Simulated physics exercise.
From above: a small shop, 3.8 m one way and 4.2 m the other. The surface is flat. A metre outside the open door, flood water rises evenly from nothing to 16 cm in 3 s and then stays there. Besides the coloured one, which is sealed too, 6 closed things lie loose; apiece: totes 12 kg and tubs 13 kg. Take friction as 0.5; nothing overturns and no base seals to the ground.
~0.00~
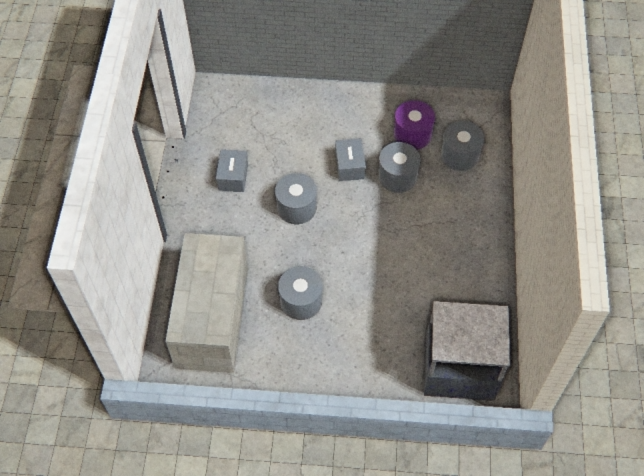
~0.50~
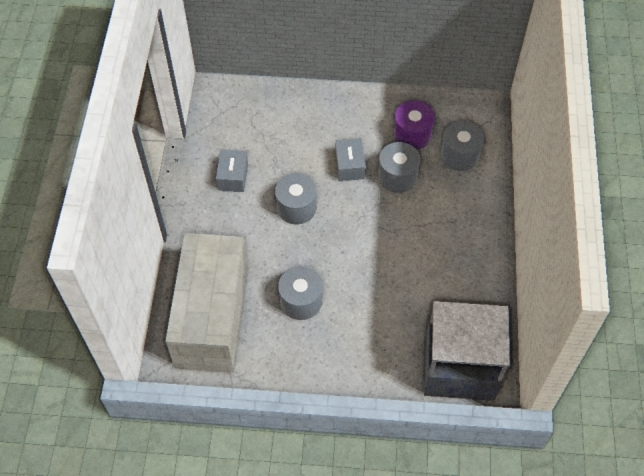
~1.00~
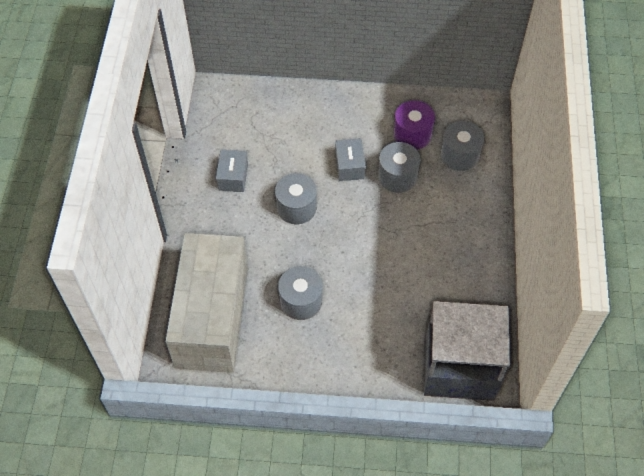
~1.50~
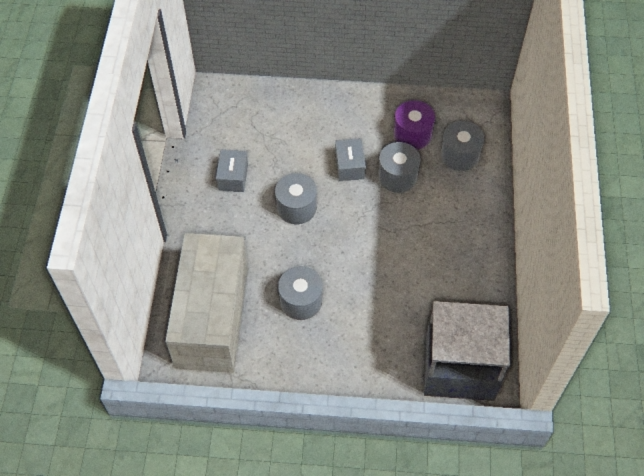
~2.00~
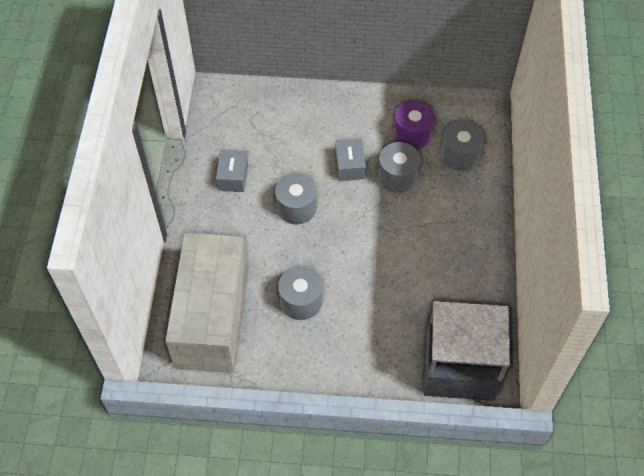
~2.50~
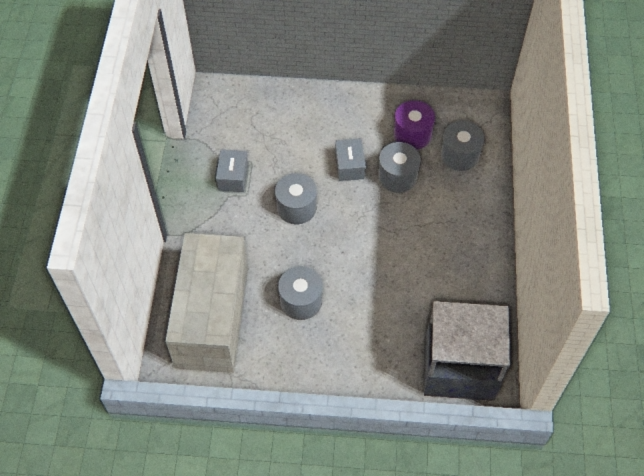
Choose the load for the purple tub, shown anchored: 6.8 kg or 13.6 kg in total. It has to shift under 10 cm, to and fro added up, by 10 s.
Verdict: Only the higher weight holds it.
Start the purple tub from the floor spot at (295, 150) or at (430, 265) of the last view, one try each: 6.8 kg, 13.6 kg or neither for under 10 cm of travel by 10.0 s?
In turn: Neither is enough; only the larger holds.
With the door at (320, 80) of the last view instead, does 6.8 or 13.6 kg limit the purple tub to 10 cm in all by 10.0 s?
In that case only the higher weight holds it.
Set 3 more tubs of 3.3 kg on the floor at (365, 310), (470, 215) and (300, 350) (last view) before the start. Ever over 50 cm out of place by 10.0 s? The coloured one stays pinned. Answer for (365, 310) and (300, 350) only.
In turn: More, under.
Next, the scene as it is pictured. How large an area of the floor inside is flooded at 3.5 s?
About 2.0 m2.
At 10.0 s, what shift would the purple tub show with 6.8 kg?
About 20 cm.
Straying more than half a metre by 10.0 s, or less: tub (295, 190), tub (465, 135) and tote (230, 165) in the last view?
In that order: Past it, under, more.
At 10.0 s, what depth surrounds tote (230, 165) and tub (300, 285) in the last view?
About 7 and 5 cm.
After 3.5 s the purple tub would be 0 cm from its start with 6.8 kg and 0 cm from its start with 13.6 kg; 0 cm of water round it then.
After 4.5 s the purple tub would be 0 cm from its start with 6.8 kg and 0 cm from its start with 13.6 kg; 0 cm of water round it then.
After 7.0 s the purple tub would be 0 cm from its start with 6.8 kg and 0 cm from its start with 13.6 kg; 2 cm of water round it then.
After 10.0 s the purple tub would be 19 cm from its start with 6.8 kg and 0 cm from its start with 13.6 kg; 7 cm of water round it then.
